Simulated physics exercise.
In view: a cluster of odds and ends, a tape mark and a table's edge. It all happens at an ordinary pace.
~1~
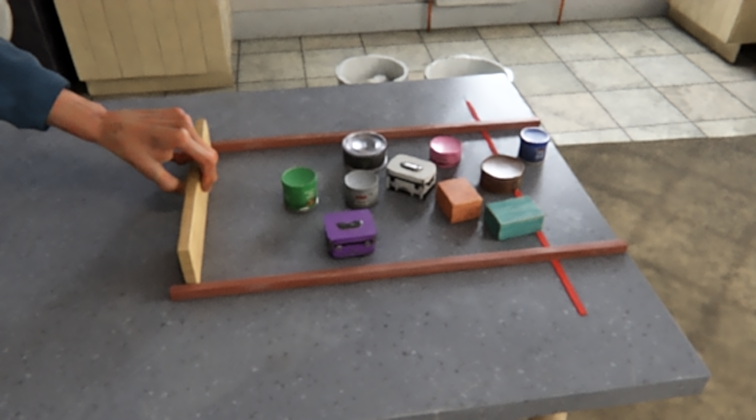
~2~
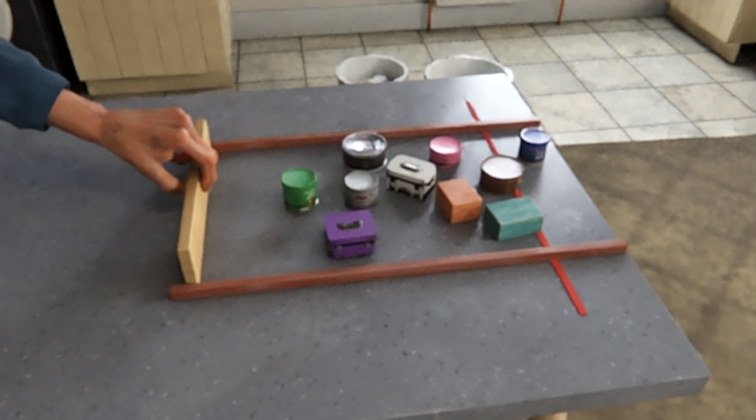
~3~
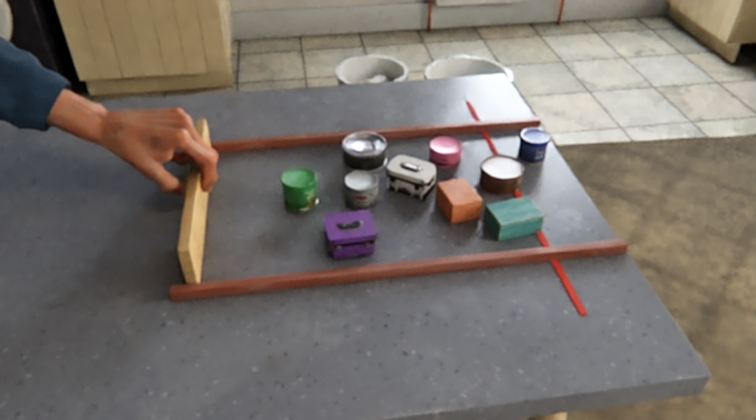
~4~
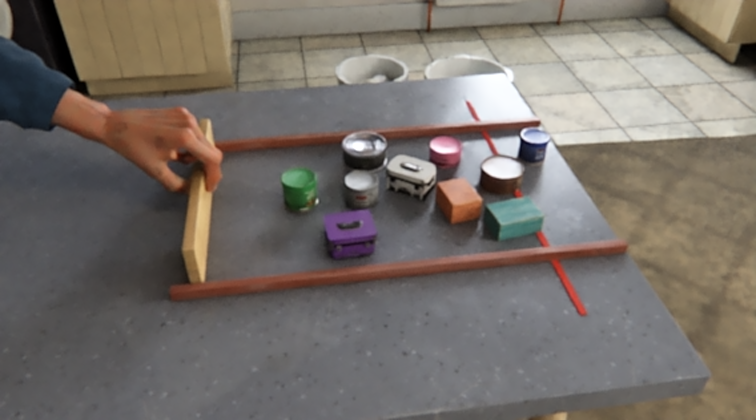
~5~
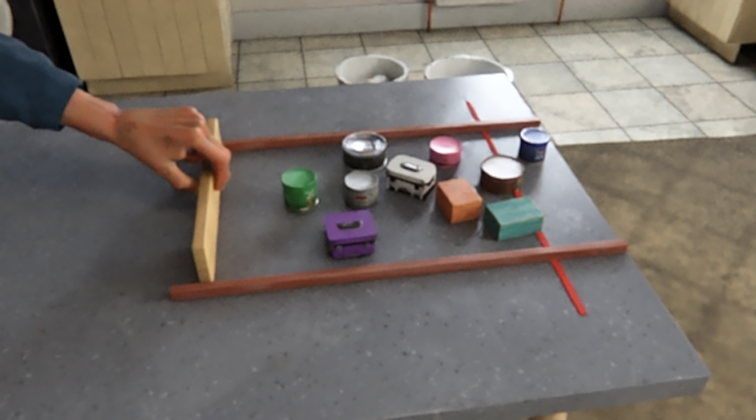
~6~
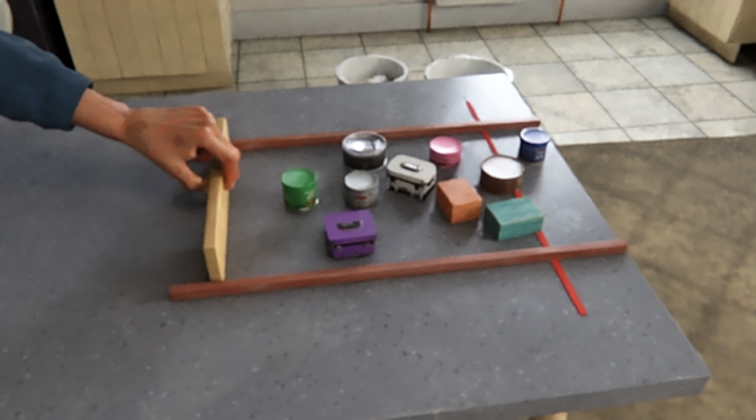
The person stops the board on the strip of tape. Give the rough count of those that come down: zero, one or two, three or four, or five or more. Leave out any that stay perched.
The number that fall off is one or two.
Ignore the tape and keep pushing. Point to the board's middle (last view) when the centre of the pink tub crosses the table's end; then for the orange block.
About (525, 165), and (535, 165) for the other.
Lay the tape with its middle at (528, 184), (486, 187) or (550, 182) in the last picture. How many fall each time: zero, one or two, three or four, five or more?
For each place: 3 or 4; none at all; at least five.
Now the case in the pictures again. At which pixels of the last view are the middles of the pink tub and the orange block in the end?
The pink tub at (547, 146), the orange block at (567, 185).
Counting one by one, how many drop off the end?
Fallen: 2.
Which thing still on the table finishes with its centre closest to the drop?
That is the turquoise block.
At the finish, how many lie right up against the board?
That makes 4.
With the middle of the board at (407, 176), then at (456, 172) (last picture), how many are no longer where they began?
The counts are 7 and 9.
A little later, none off yet; blue tin at rest near (533, 147); brown tub at rest near (501, 175); turquoise block at rest near (514, 218).
When it is over, the number that fall off is one or two; down, brown tub and blue tin.
